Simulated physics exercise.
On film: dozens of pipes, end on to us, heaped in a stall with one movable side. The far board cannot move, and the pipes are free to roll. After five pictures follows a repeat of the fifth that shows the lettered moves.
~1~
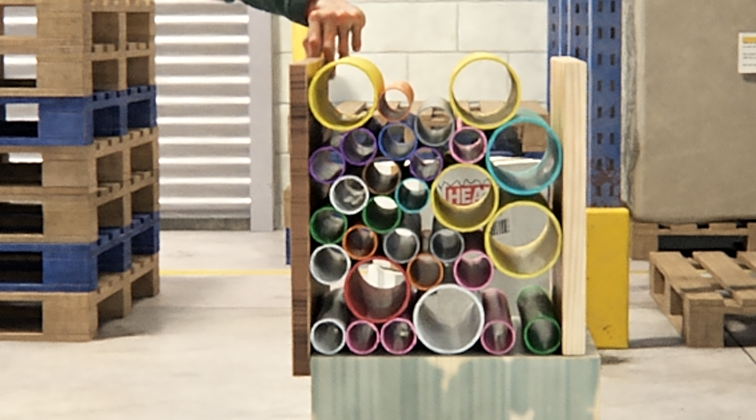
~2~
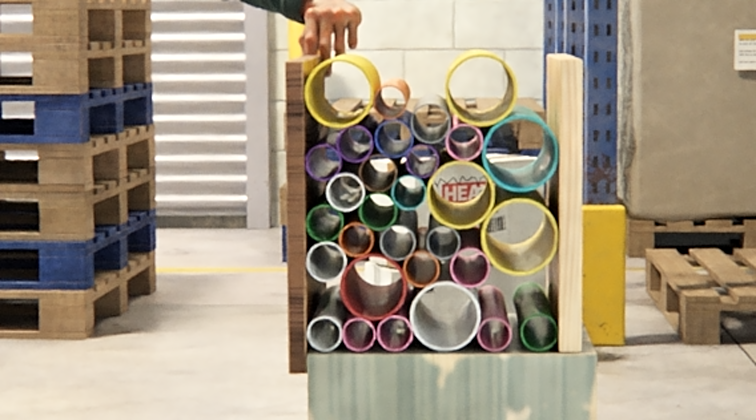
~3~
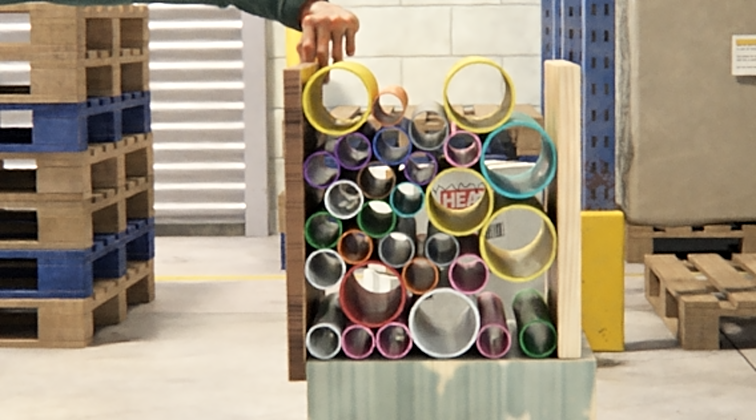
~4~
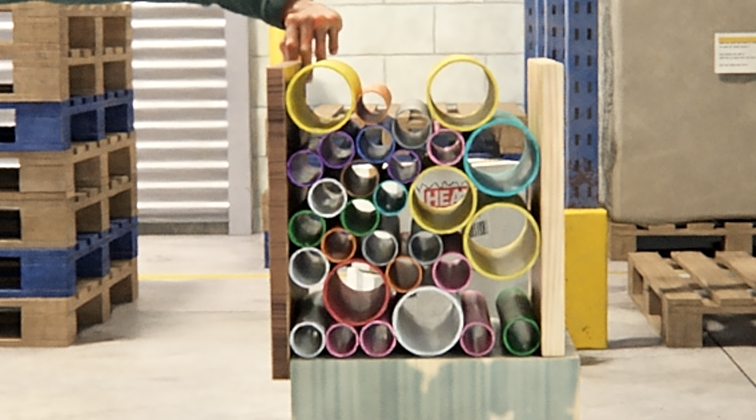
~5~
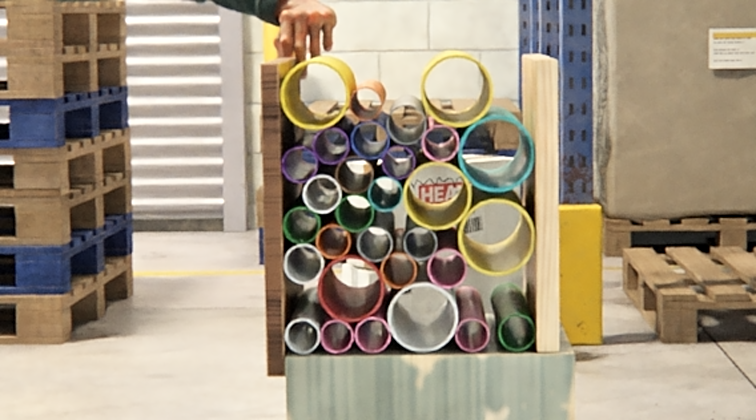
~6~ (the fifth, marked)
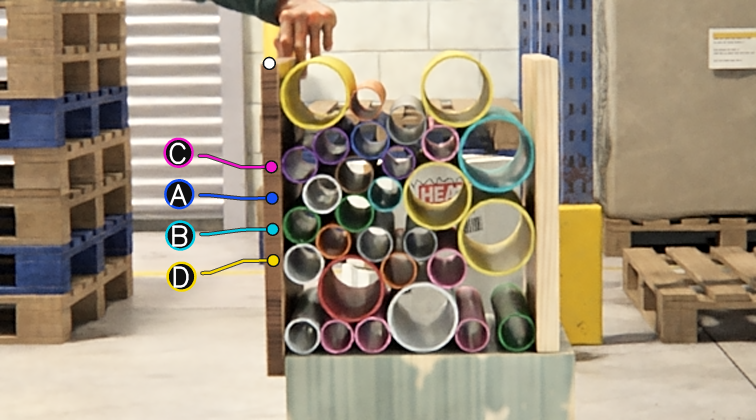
A person's hand, in a dark green sleeve, rests at the top left of a stall of pipes seen end-on in a warehouse, with wooden and blue pallets behind. Yellow, red, purple, teal, green and white pipes lie heaped between a dark board on the left and a pale one on the right. The view shifts slightly, carrying everything leftward, while the pipes barely change position among themselves.
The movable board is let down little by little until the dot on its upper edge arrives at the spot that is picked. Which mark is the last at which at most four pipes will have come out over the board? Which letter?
Lower it to B and no more.
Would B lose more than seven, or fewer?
At B, fewer than seven.
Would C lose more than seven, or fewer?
Fewer than seven.
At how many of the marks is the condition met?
The number is three.
On the marked copy, A at (272, 198); B at (273, 229); C at (272, 167); D at (274, 261); the white dot at (270, 63).
With B. Early on, top of the board (281, 135).
Further on, top of the board (282, 218).
At the end, top of the board (283, 228), three out over the board.
As for the rest, A one out over the board; C one out over the board; D more than four out over the board.
